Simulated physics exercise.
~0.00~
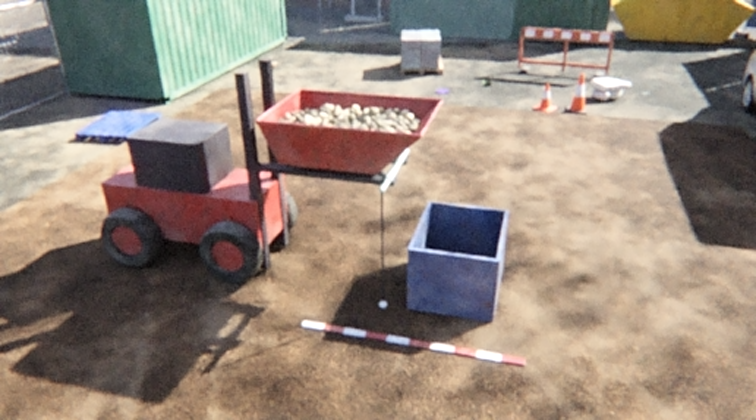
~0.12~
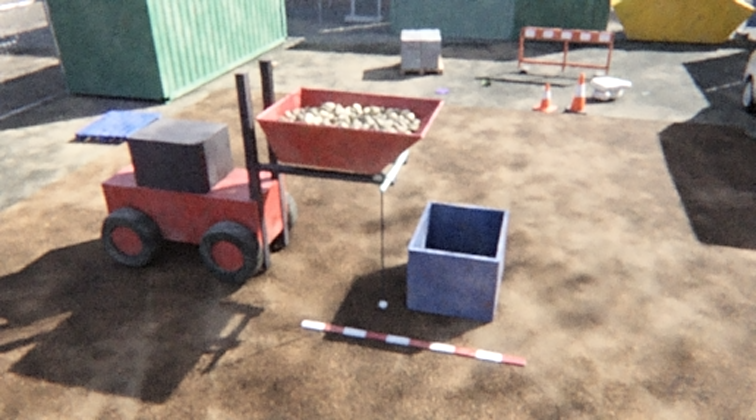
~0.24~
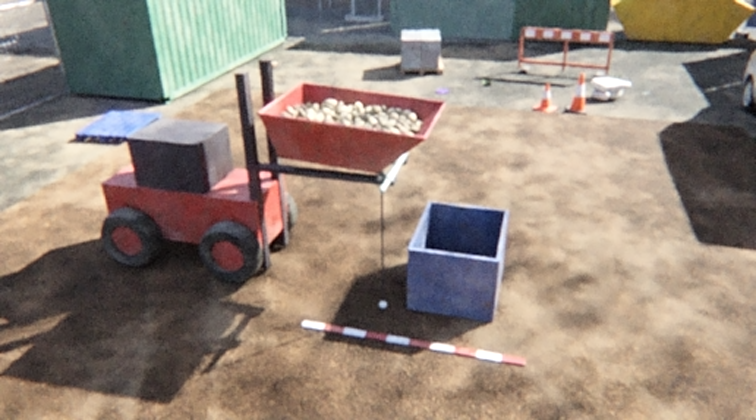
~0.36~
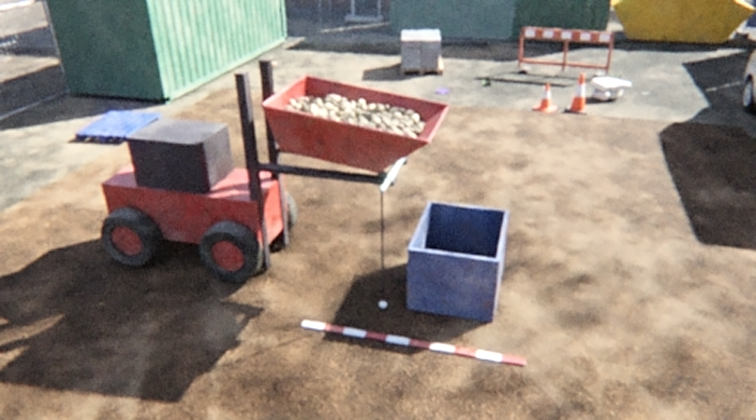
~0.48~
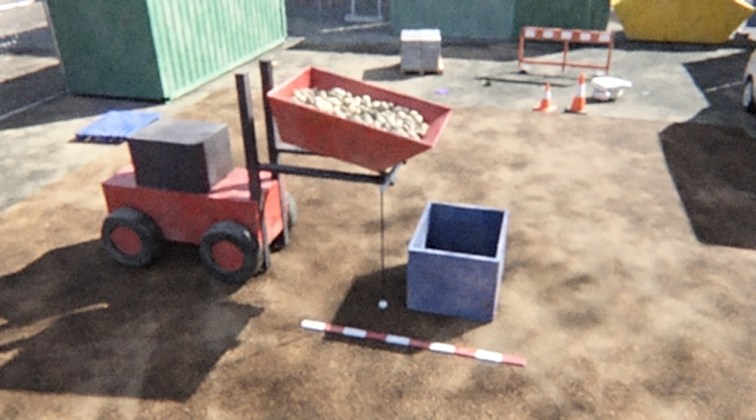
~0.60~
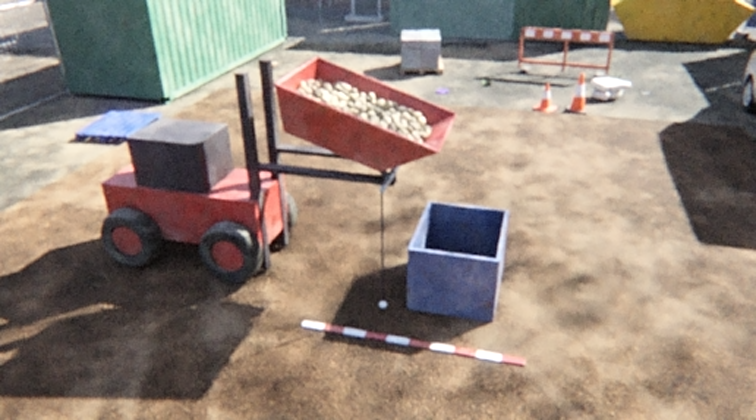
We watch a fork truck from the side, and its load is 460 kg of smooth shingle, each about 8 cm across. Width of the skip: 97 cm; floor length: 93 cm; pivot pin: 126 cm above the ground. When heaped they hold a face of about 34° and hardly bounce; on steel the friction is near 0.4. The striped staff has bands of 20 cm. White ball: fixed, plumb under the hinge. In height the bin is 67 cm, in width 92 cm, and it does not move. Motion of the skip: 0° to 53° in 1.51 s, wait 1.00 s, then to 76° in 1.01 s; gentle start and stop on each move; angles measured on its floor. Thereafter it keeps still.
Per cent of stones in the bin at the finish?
Roughly 60 percent.
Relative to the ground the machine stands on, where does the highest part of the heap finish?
Roughly 48 cm above the ground.
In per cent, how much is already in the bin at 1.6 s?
Approx. 10 % of the load.
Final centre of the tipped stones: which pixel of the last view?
Their middle is at about (485, 284).
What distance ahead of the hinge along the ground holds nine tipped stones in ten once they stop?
About 180 cm.
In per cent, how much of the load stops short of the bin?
Close to 0 percent of the load.
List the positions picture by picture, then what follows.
In the first picture, lip at (421, 136), floor tilted 0°, highest stones at (343, 113).
In the second picture, lip at (422, 137), floor tilted 1°, highest stones at (344, 112); the stones move at 0.2 m/s on average.
In the third picture, the skip is at 4°, its lip at (425, 139); the top of the load is at (336, 108); the stones move at 0.3 m/s on average.
In the fourth picture, lip at (429, 142), floor tilted 8°, highest stones at (325, 104); the stones move at 0.4 m/s on average.
In the fifth picture, the skip is at 13°, its lip at (433, 147); the top of the load is at (319, 96); the stones move at 0.5 m/s on average.
In the sixth picture, the skip is at 18°, its lip at (438, 152); the top of the load is at (323, 89); the stones move at 0.5 m/s on average.
After 1.1 s the floor is at 45°; 100 % in the skip; the foremost stones are at (444, 159).
After 1.6 s the floor is at 53°; 89 % in the skip, 9 % in the bin, 2 % beside or beyond the bin; the foremost stones are at (495, 215).
After 4.0 s the floor is at 76°; 0 % in the skip, 58 % in the bin, 41 % beside or beyond the bin; the foremost stones are at (741, 307).
After 6.6 s the floor is at 76°; 0 % in the skip, 58 % in the bin, 42 % beside or beyond the bin; the foremost stones are at (741, 307).
